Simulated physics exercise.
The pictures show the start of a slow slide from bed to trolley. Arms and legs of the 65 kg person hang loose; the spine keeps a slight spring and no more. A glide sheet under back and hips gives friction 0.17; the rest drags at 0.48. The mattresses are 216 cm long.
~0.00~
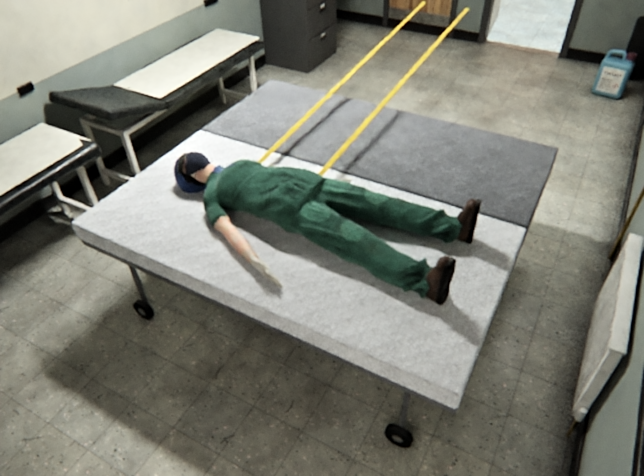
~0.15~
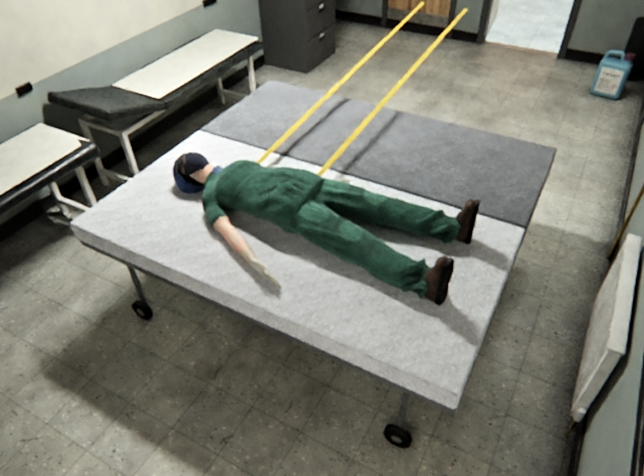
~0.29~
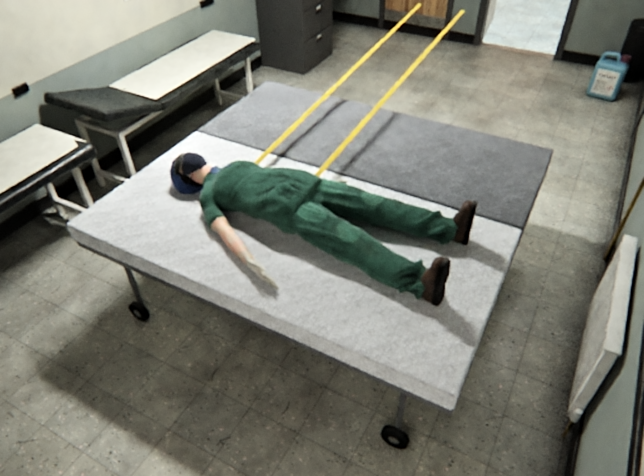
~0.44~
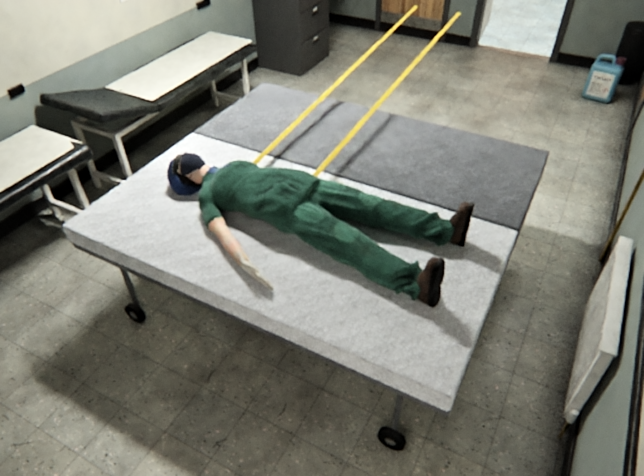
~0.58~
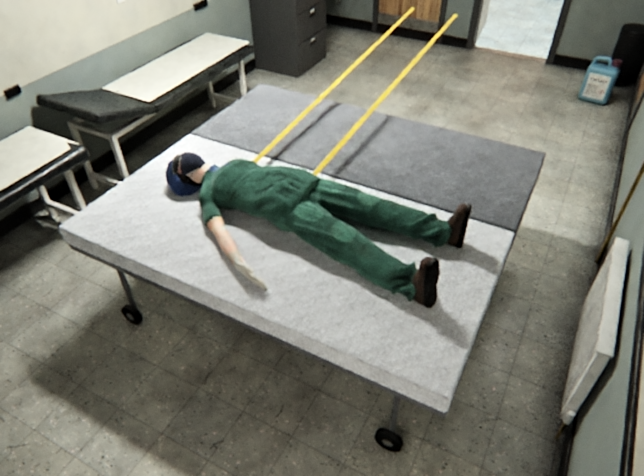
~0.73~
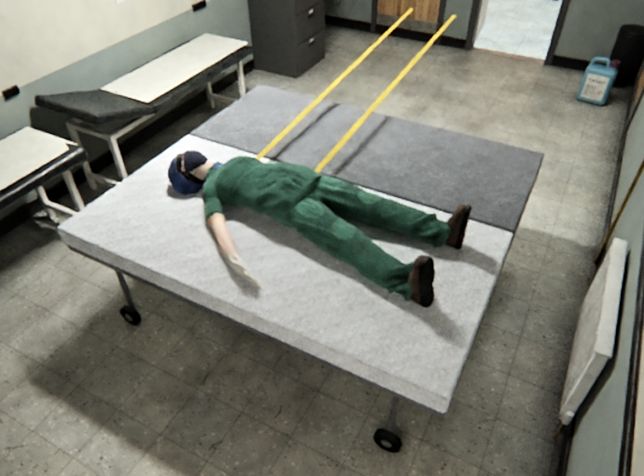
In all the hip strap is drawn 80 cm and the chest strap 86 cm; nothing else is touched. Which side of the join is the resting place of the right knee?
This time the right knee halts before the join.
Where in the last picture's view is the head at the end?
Near (258, 113).
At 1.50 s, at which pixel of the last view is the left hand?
Around (359, 165).
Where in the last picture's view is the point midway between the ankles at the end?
At about (400, 219).
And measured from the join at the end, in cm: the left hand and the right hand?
Left hand 44 past, right hand 40 short.
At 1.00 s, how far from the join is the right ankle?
About 66 cm short of it.
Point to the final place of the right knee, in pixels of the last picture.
Around (355, 181).
After 1.00 s the right knee is 51 cm short of the join, near (347, 235) in the last picture's view; the right hand 91 cm short of the join.
After 1.50 s the right knee is 35 cm short of the join, near (350, 213) in the last picture's view.
After 2.00 s the right knee is 18 cm short of the join, near (353, 191) in the last picture's view; the right hand 52 cm short of the join.
Final state at 3.3 s, head crosses the join; left hand crosses the join; right hand stops short of the join; left ankle stops short of the join; right ankle stops short of the join; right knee stops short of the join.
